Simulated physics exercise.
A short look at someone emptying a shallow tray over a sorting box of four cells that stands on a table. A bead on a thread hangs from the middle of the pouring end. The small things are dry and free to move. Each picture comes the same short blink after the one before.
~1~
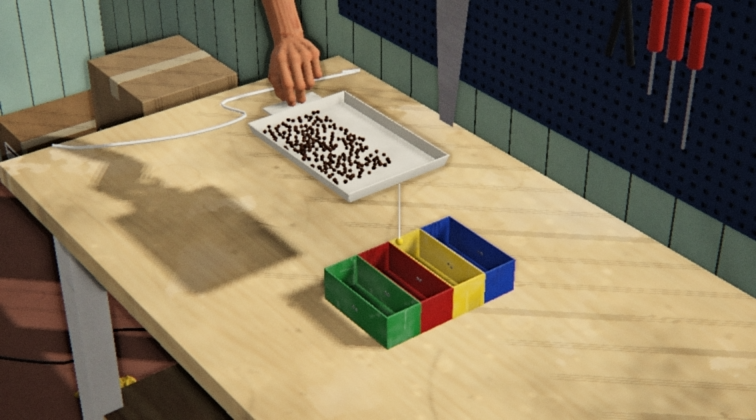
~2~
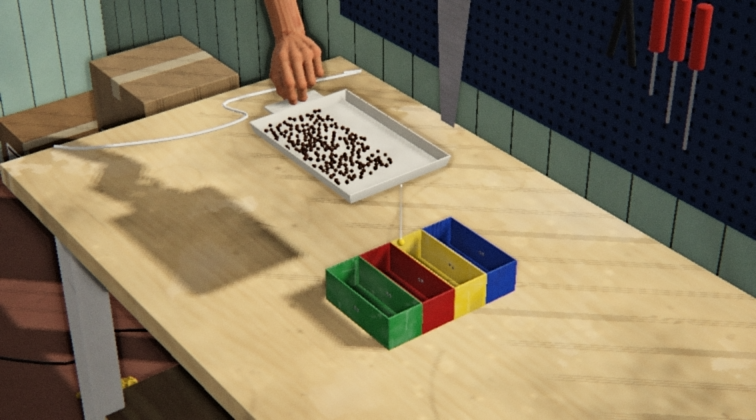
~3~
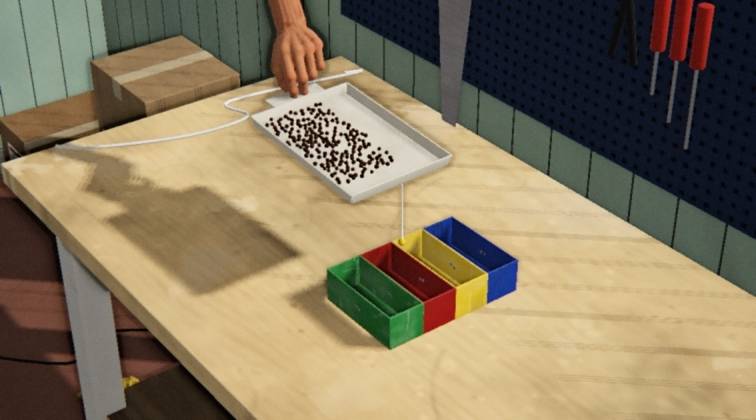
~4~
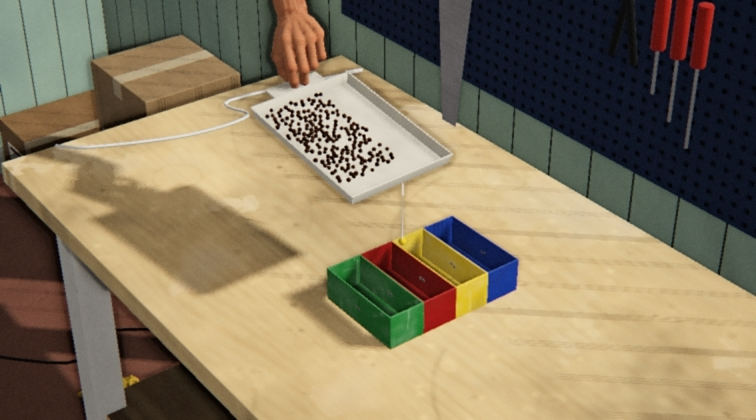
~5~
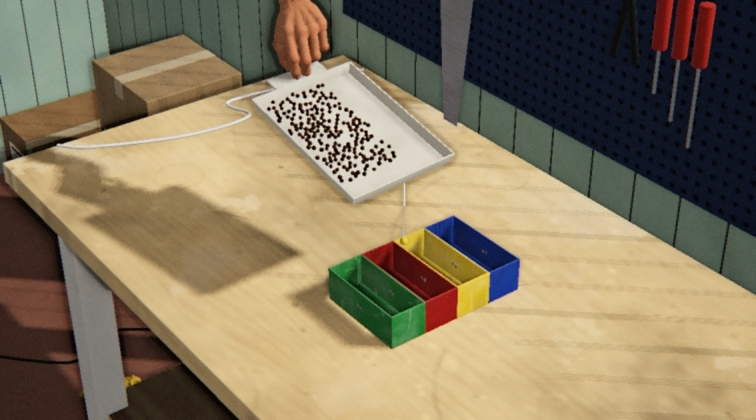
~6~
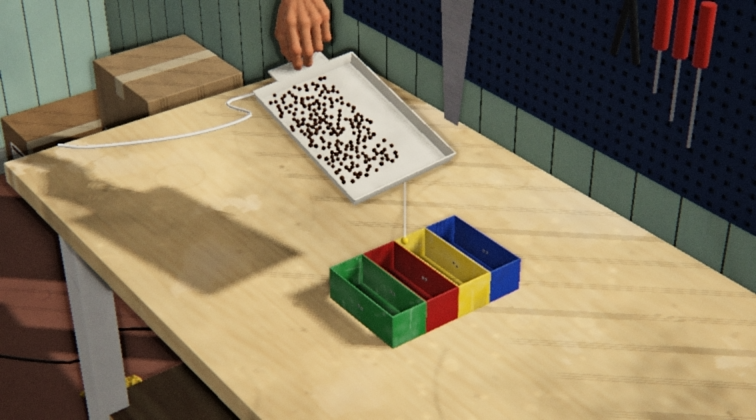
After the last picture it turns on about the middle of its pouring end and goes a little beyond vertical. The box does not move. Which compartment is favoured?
The green cell gets the most.
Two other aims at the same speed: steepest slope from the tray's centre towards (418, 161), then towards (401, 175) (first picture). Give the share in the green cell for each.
About 0 and 10 per cent.
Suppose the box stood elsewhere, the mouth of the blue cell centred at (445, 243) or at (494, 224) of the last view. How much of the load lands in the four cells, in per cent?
In turn 100 and 20 in a hundred.
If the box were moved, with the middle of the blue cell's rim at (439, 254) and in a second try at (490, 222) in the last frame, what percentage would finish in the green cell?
Near 10 % and 20 %.
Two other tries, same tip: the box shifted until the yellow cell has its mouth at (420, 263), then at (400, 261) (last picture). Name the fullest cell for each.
At the first place the cell in red, at the second that red cell.
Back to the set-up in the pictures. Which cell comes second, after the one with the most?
Next in line is that red cell.
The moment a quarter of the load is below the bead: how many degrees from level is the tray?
At about 85°.
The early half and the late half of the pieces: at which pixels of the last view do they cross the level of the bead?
First near (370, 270), later near (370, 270).
Just after the last frame, tray tipped steeply; the larger part on the tray; about a tenth in the green cell; just a few in the red cell; just a few in the yellow cell; about a tenth falling or outside the box.
A moment on, tray tipped past a quarter turn; about a tenth on the tray; roughly half in the green cell; about a tenth in the red cell; just a few in the yellow cell; just a few in the blue cell; roughly a quarter falling or outside the box.
Further on, tray tipped past a quarter turn; the larger part in the green cell; roughly a quarter in the red cell; just a few in the yellow cell; just a few in the blue cell; about a tenth falling or outside the box.
When it is over, tray tipped past a quarter turn; the larger part in the green cell; roughly a quarter in the red cell; just a few in the yellow cell; just a few in the blue cell; about a tenth outside the box.
